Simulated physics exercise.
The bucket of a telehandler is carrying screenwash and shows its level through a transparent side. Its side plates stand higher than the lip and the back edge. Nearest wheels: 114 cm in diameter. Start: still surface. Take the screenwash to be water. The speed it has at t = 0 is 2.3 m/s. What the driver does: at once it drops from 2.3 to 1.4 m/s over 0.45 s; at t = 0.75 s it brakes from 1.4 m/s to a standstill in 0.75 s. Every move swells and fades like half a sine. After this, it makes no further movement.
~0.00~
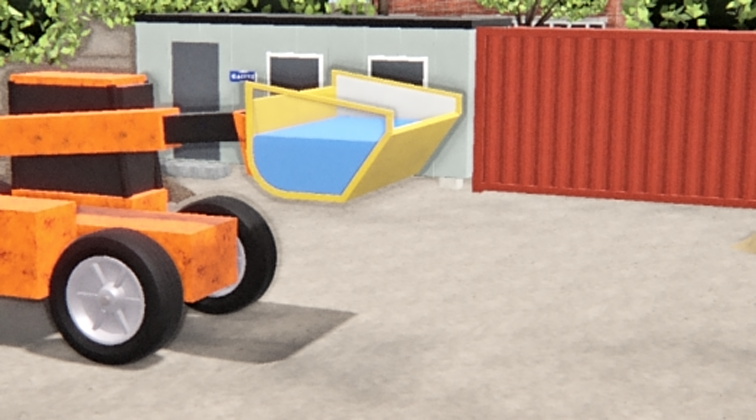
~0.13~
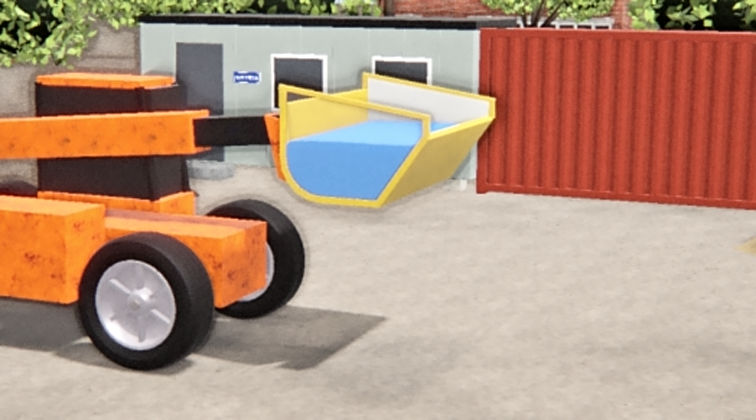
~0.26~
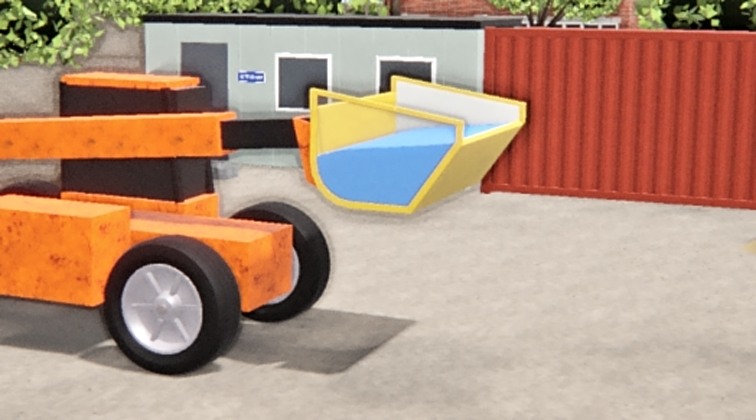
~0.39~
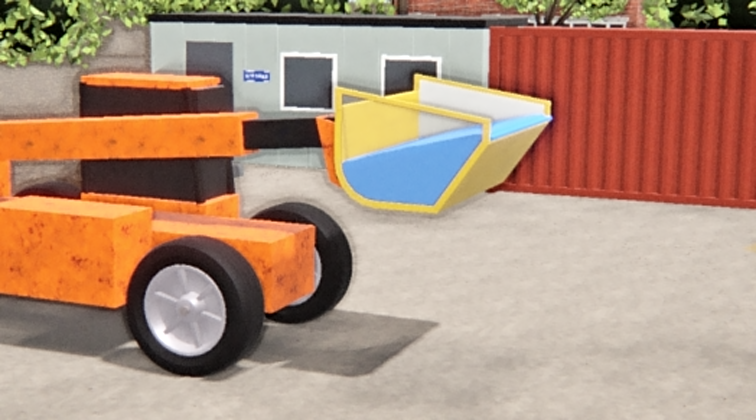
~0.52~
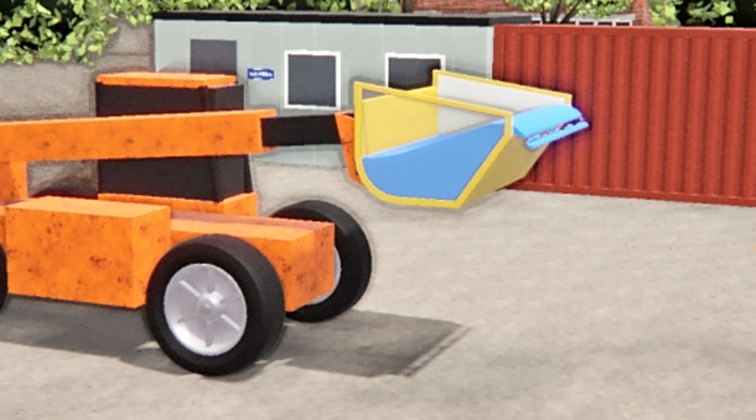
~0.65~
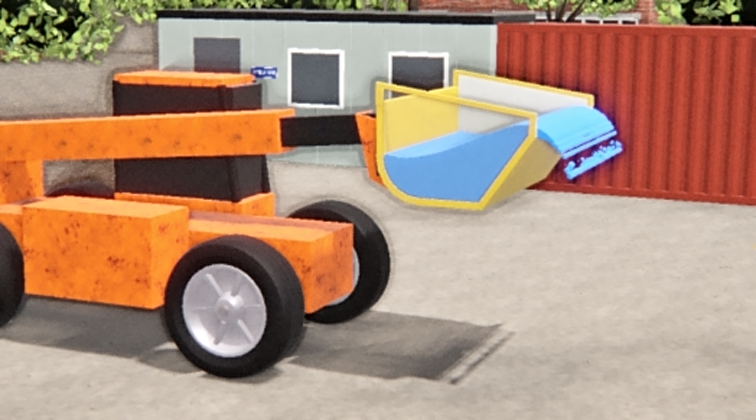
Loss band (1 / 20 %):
Middling.
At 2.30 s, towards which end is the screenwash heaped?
Result: At the rearward end.
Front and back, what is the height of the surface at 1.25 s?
Approx. 40 cm front, approx. 36 cm back.
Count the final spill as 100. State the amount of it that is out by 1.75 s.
Some 80 per cent by then.
Then, 1.25 s in, the surface stands 36 cm at the back and 41 cm at the front; 5 per cent is out, over the front.
Then, 1.75 s in, the surface stands 32 cm at the back and 41 cm at the front; 9 per cent is out, over the front.
Then, 2.30 s in, the surface stands 50 cm at the back and 31 cm at the front; 10 per cent is out, over the front.
Then, 4.39 s in, 11 per cent is out, over the front, 72 of 632 litres.
